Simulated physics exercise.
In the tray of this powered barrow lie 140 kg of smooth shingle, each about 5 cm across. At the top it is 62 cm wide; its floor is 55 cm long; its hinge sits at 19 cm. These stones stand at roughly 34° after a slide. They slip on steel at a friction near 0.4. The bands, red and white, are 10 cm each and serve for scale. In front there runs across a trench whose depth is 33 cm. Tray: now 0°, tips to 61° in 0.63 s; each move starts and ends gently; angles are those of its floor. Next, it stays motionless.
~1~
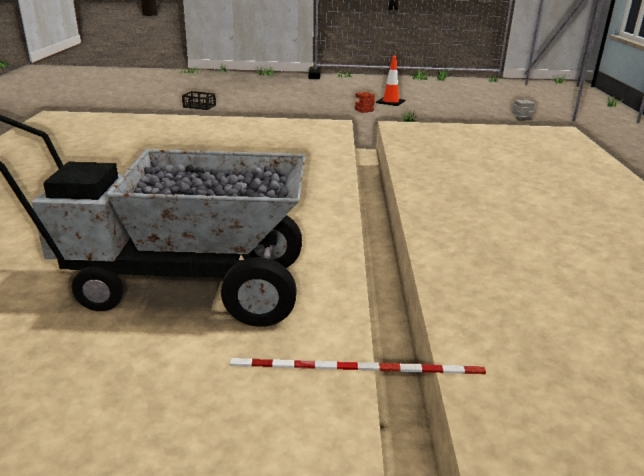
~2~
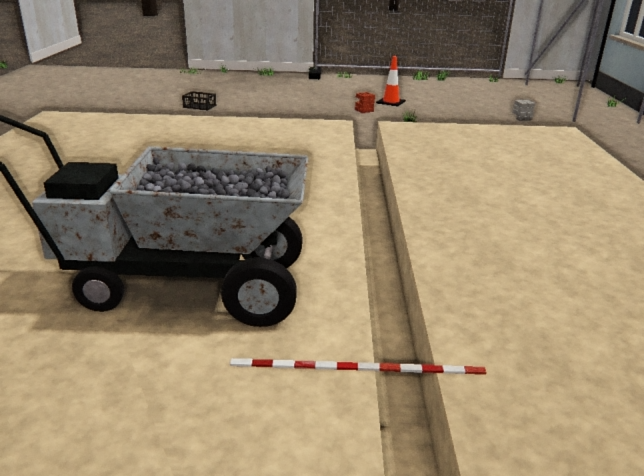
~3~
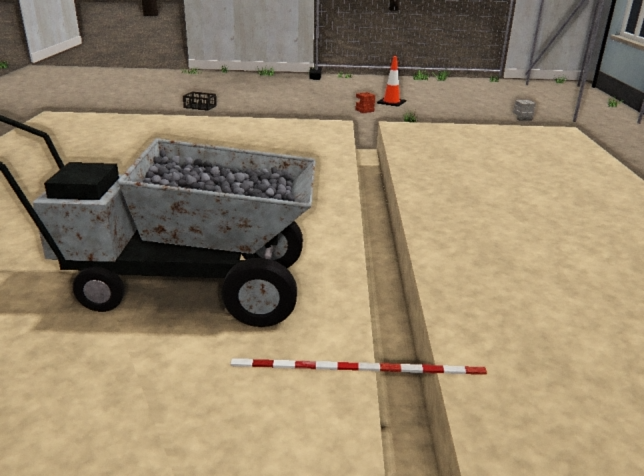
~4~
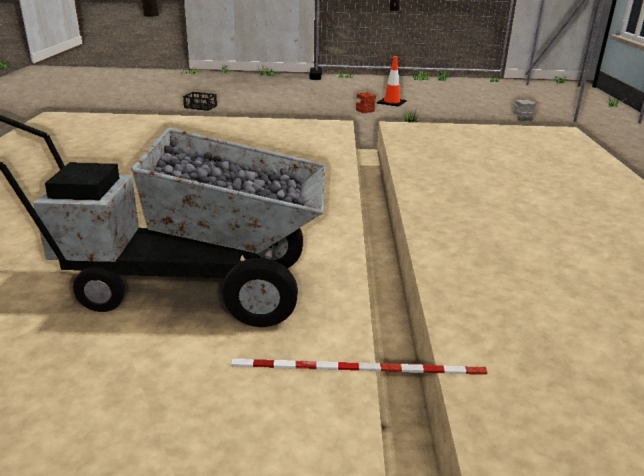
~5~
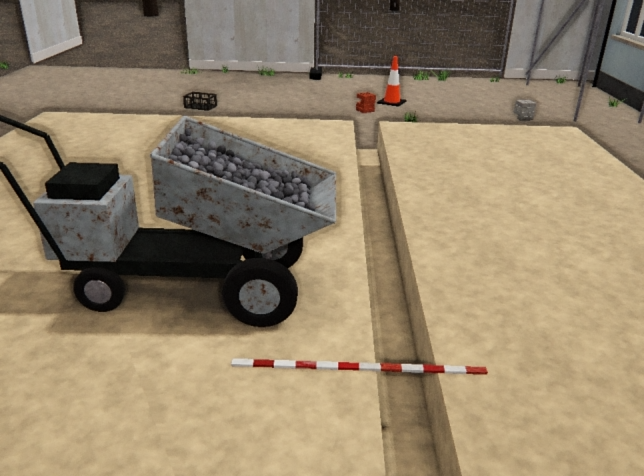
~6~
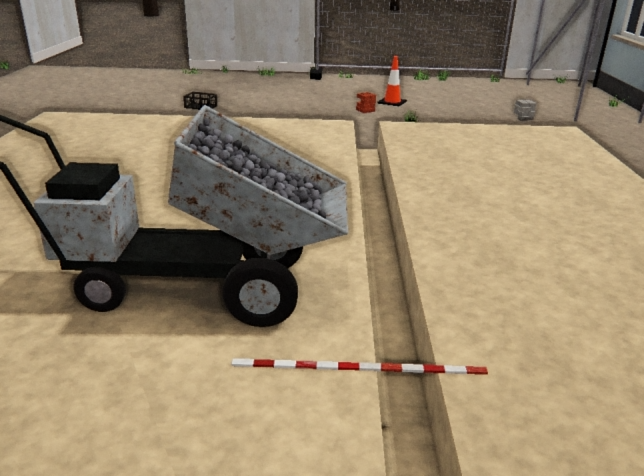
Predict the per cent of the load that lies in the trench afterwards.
62 per cent.
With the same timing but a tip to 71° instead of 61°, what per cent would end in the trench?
Expect roughly 65 per cent.
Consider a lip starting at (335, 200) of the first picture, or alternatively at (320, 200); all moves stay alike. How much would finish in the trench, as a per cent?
It'd be around 35 per cent and after that around 45 per cent.
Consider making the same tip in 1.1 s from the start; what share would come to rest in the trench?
Roughly 75% would finish there.
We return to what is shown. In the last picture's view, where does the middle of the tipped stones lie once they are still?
I'd point somewhere around (406, 327).
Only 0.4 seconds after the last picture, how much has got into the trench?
By then, around 15 percent.
Then, 0.2 s after the last picture the floor is at 51°, 100 % in the tray; the foremost stones are at (352, 245).
Then, 0.4 s after the last picture the floor is at 61°, 86 % in the tray, 1 % short of the trench, 13 % in the trench; the foremost stones are at (422, 299).
Then, 0.8 s after the last picture the floor is at 61°, 36 % in the tray, 32 % in the trench, 32 % past the trench; the foremost stones are at (529, 296).
Then, 2.7 s after the last picture the floor is at 61°, 5 % in the tray, 62 % in the trench, 33 % past the trench; the foremost stones are past the picture's edge.
